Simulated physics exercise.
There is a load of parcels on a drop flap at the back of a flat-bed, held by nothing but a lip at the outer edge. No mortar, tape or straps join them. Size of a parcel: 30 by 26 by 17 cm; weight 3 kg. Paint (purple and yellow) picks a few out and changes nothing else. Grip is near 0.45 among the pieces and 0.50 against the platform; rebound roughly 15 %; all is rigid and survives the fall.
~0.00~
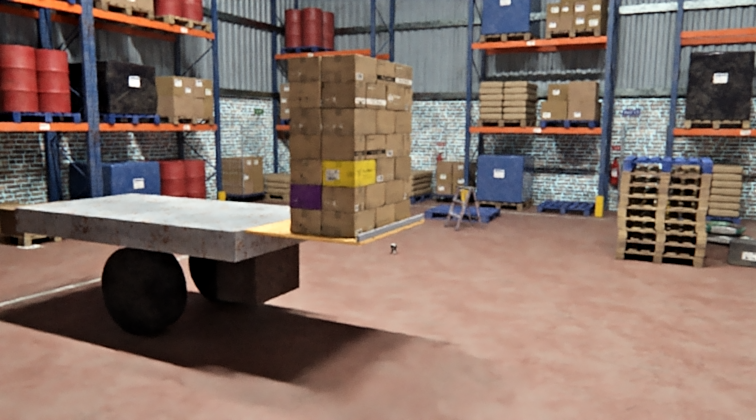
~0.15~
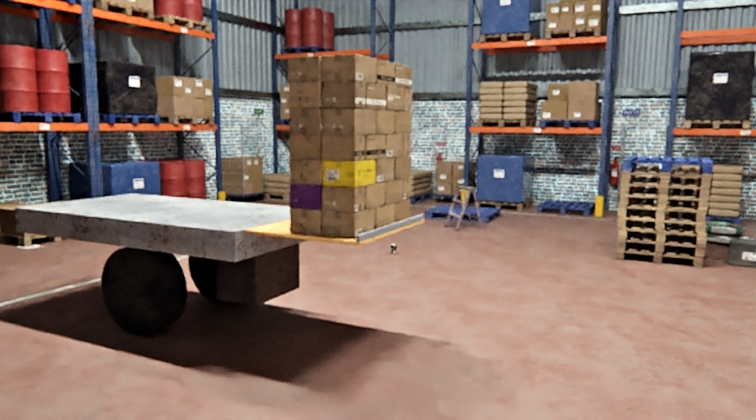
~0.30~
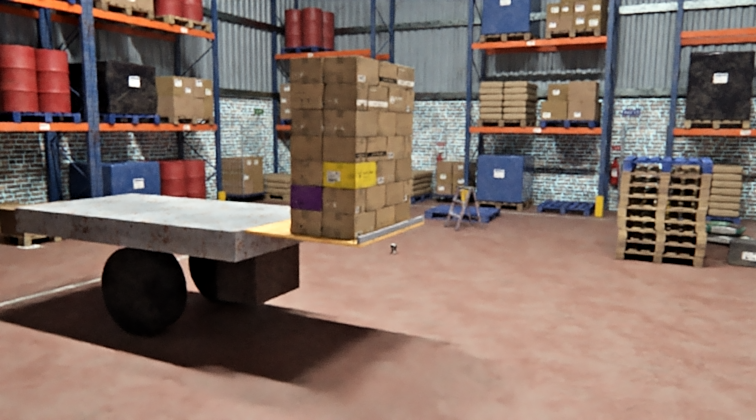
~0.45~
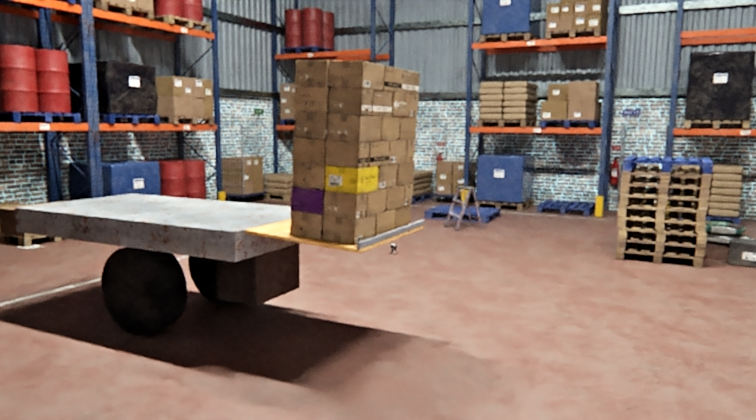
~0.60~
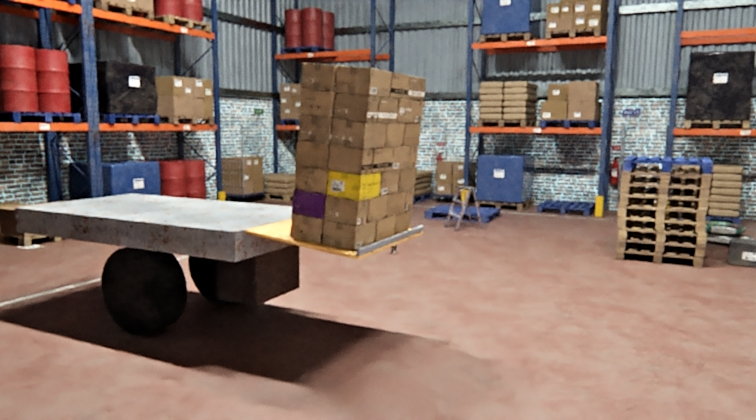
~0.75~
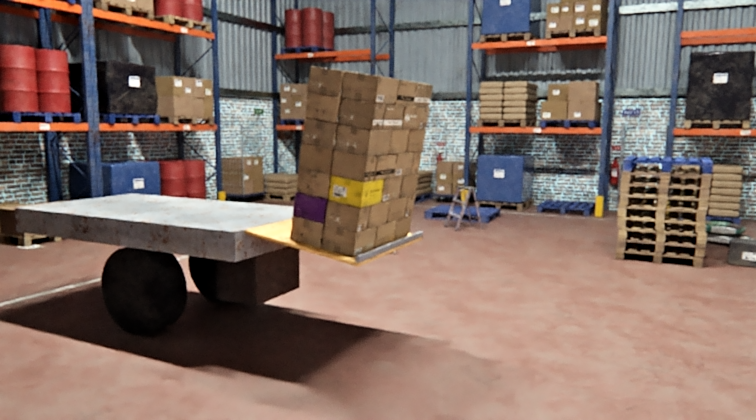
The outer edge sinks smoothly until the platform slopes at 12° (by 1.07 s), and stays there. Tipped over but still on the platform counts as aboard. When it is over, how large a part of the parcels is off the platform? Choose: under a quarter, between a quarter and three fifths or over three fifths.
Ending off the platform: More than three fifths.
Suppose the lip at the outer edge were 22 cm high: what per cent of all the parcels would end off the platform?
Then 60 per cent.
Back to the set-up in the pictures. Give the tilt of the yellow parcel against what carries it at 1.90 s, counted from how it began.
Some 40°.
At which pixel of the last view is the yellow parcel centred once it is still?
Near (445, 366).
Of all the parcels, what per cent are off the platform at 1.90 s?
65 per cent by then.
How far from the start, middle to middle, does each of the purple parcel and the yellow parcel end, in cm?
Purple 20, yellow 150.
After 1.46 s, slope 12°; none of the 48 parcels off the platform, 48 disturbed; yellow parcel leaning 9°; purple parcel leaning 9°.
After 1.90 s, slope 12°; 31 of the 48 parcels off the platform; yellow parcel leaning 43°; purple parcel leaning 5°.
After 2.28 s, slope 12°; 38 of the 48 parcels off the platform; yellow parcel on its side; purple parcel shifted 7 cm.
By the end (3.1 s), slope 12°; 38 of the 48 parcels off the platform; yellow parcel on its side; purple parcel shifted 7 cm. That is 79 per cent. As the last picture would show them, middles, yellow parcel near (445, 366), purple parcel near (324, 213).
